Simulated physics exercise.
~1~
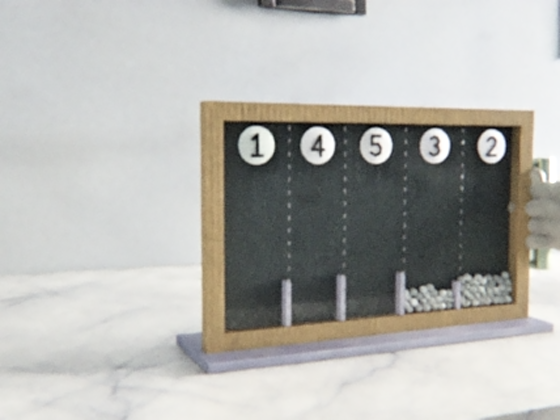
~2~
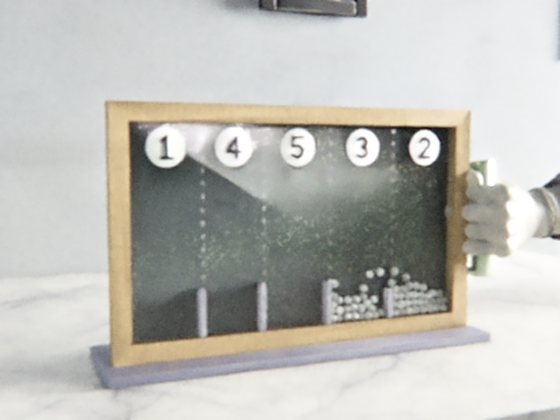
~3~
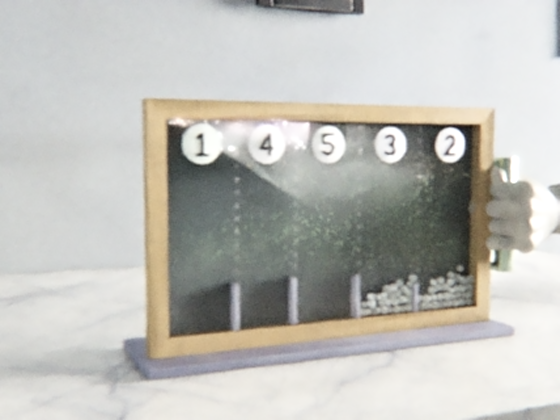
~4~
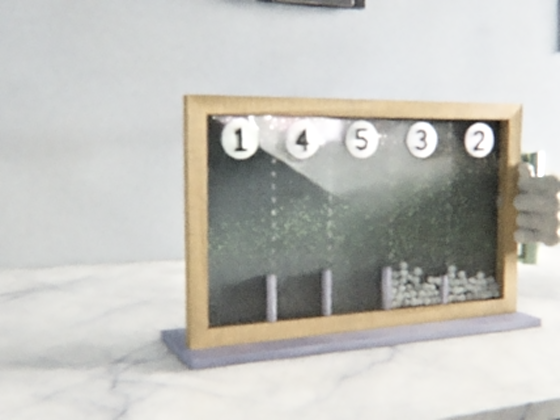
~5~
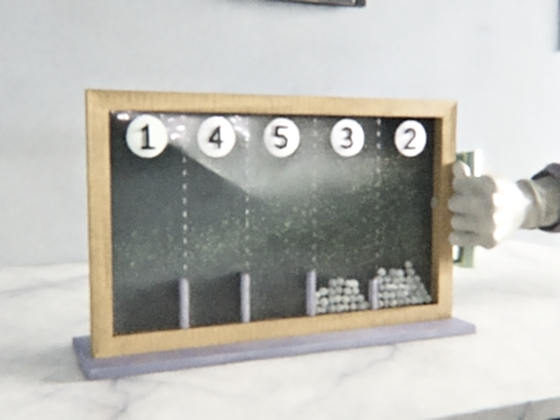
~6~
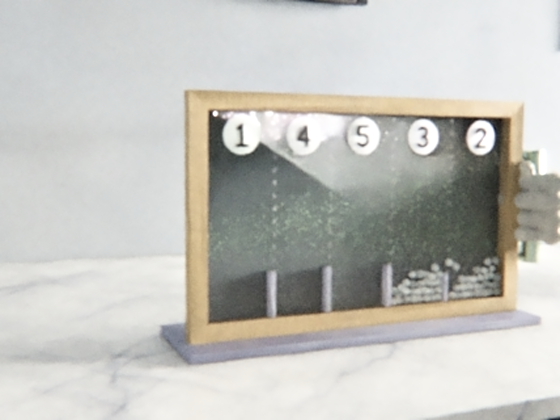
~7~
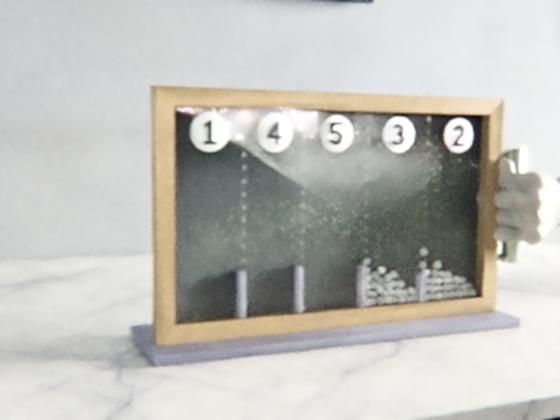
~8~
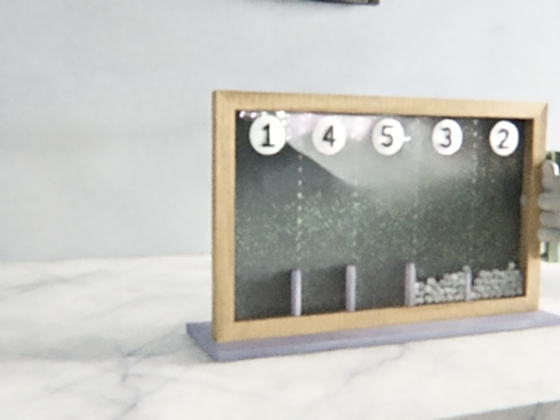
On a marble surface by a pale wall, a gloved hand slid a wooden-framed tray of small white beads left and right several times while the beads shifted at the bottom, and it finished to the right with them heaped under the two right-hand strips.
